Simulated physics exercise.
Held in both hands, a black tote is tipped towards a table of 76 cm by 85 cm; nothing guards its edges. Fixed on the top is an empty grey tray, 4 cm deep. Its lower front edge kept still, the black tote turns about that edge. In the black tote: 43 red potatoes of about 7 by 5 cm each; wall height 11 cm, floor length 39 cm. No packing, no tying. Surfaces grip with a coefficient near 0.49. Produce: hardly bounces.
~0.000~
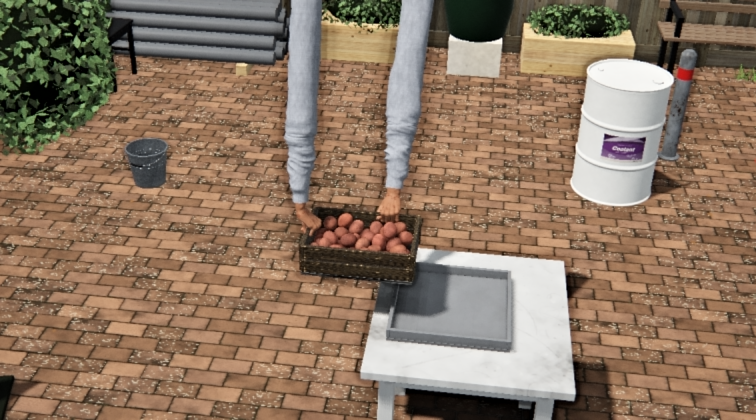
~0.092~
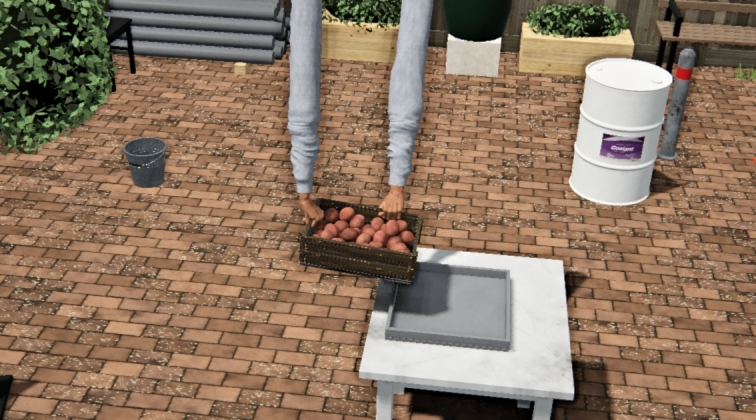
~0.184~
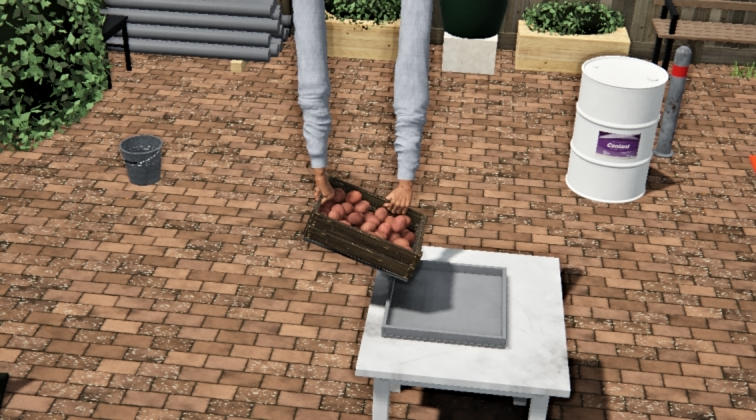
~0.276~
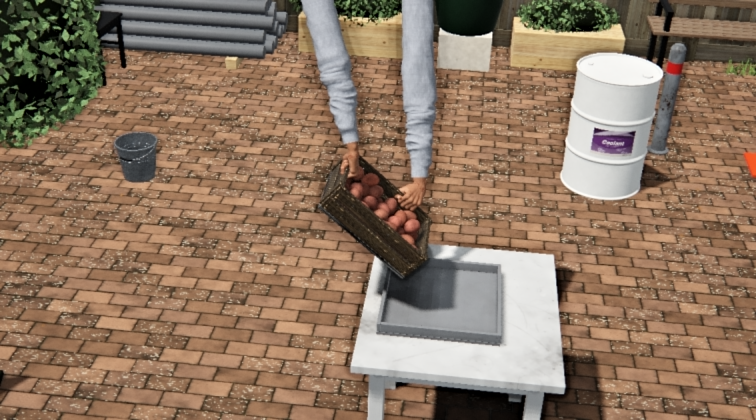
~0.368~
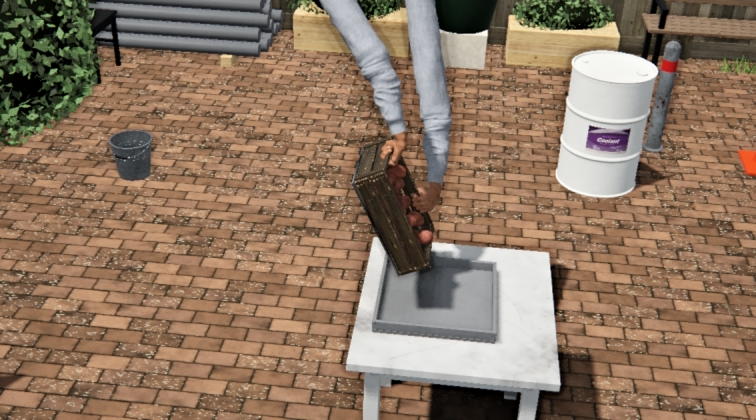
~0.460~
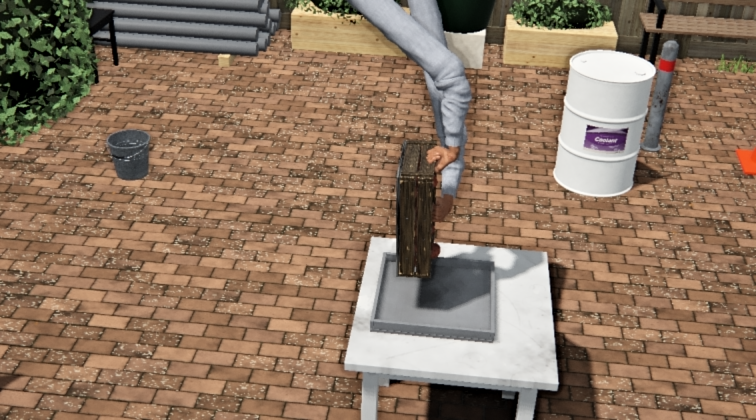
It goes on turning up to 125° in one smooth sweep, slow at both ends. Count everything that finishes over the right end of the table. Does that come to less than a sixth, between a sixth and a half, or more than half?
Between a sixth and a half.
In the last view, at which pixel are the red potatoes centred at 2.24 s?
Centre: Approx. (483, 297).
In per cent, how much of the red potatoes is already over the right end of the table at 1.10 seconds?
Share: About 20 %.
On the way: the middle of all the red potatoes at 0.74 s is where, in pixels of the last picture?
At about (475, 289).
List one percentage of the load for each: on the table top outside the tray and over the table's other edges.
First place roughly 10 per cent, second place roughly 0 per cent.
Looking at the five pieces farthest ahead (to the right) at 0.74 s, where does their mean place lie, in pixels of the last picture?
They are centred near (533, 293).
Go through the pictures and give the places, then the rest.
In the first picture (places track the rim corner closest to us here), black tote (410, 255); grey tray (507, 340); tipped 0°; all still inside.
In the second picture, black tote (412, 255); tipped 6°.
In the third picture, black tote (417, 254); tipped 20°.
In the fourth picture, black tote (424, 256); tipped 41°.
In the fifth picture, black tote (428, 264); tipped 65°.
In the sixth picture, black tote (430, 274); grey tray (491, 331); tipped 88°; all still inside.
After 0.74 s, tilt 125°; 3 still in the black tote, 12 in the grey tray, 26 on the table top outside the tray and 2 in the air.
After 1.10 s, tilt 125°; 24 in the grey tray, 10 on the table top outside the tray and 9 over the right end of the table.
After 1.60 s, tilt 125°; 24 in the grey tray, 4 on the table top outside the tray and 15 over the right end of the table.
Outcome (at 2.24 s), 24 in the grey tray, 4 on the table top outside the tray and 15 over the right end of the table. Asked share, 15 of 43, 35 per cent.
